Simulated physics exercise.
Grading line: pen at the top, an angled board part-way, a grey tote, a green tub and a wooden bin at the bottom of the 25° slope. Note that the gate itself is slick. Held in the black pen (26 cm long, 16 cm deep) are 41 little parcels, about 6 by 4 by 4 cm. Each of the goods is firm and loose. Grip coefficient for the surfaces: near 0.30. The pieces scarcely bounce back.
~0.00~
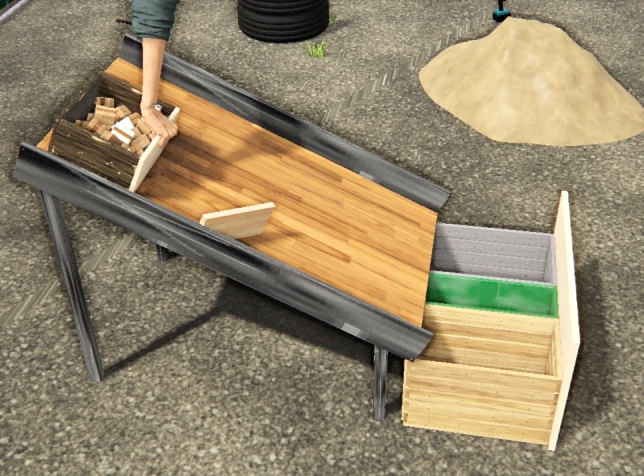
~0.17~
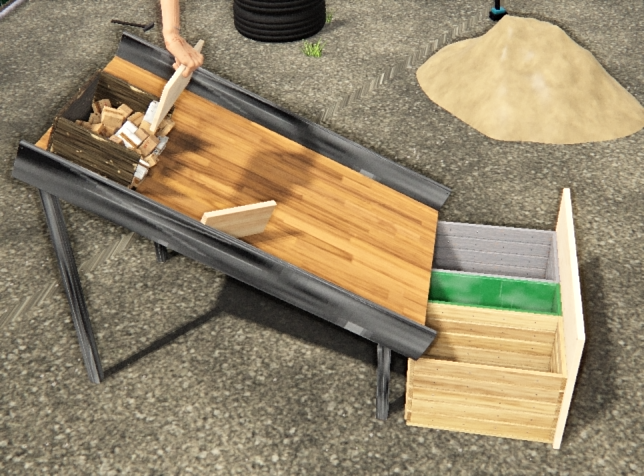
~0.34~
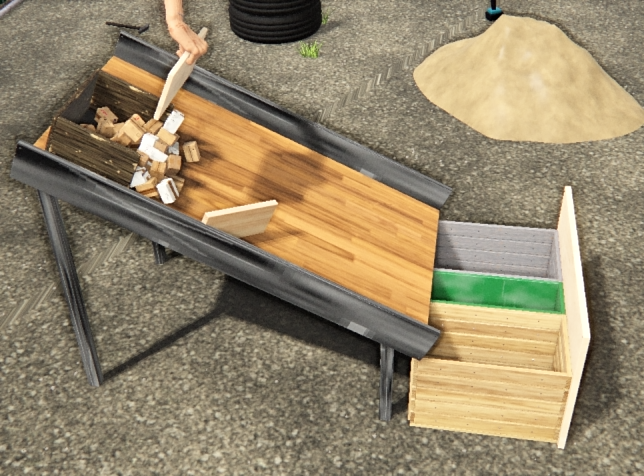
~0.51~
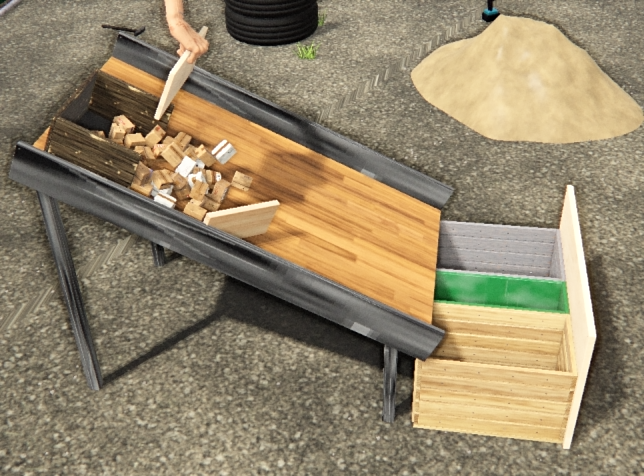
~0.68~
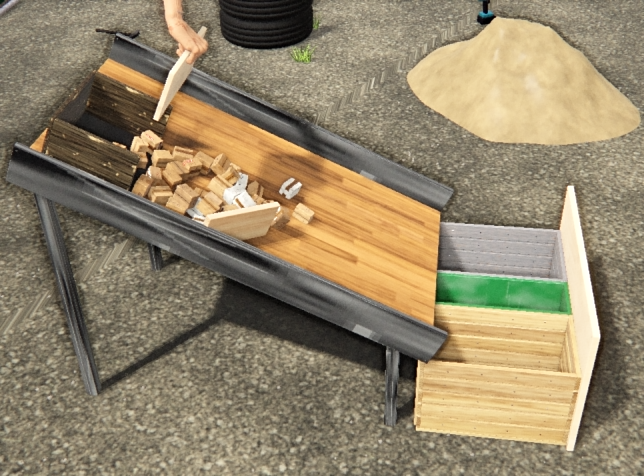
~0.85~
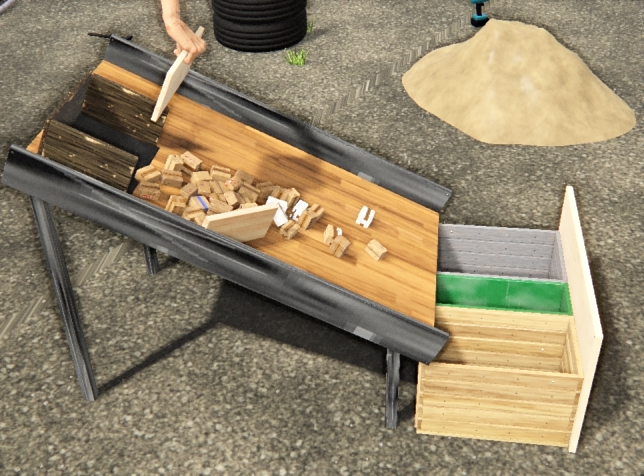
A hand reaches in at the upper left over a sloping wooden board with dark rails, seen from above on rough grey ground. A dark pen of small, mostly tan blocks sits at the top, an angled pale board part-way, grey, green and wooden containers at lower right, tyres and sand behind. The hand lifts the pen's pale gate and the blocks slide down, spreading around the angled board, as the view drifts slightly.
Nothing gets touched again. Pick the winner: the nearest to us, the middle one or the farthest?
Answer: The green tub, second from us.
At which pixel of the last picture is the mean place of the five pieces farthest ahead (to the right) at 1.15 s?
Centre: Approx. (483, 298) px.
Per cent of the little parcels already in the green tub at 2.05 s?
Share at that moment: About 40 %.
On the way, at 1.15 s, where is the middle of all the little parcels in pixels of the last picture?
Around (285, 215).
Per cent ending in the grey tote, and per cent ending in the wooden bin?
Around 25 % in the first place and around 10 % in the second.
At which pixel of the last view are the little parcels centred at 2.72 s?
The middle lies near (522, 346).
After 1.15 s, 1 in the grey tote, 2 in the green tub, 36 on the slope and 2 in the air.
After 1.52 s, 6 in the grey tote, 7 in the green tub, 1 in the wooden bin, 24 on the slope and 3 in the air.
After 2.05 s, 10 in the grey tote, 16 in the green tub, 2 in the wooden bin, 11 on the slope and 2 in the air.
Outcome (at 2.72 s), 11 in the grey tote, 18 in the green tub, 4 in the wooden bin and 8 on the slope.
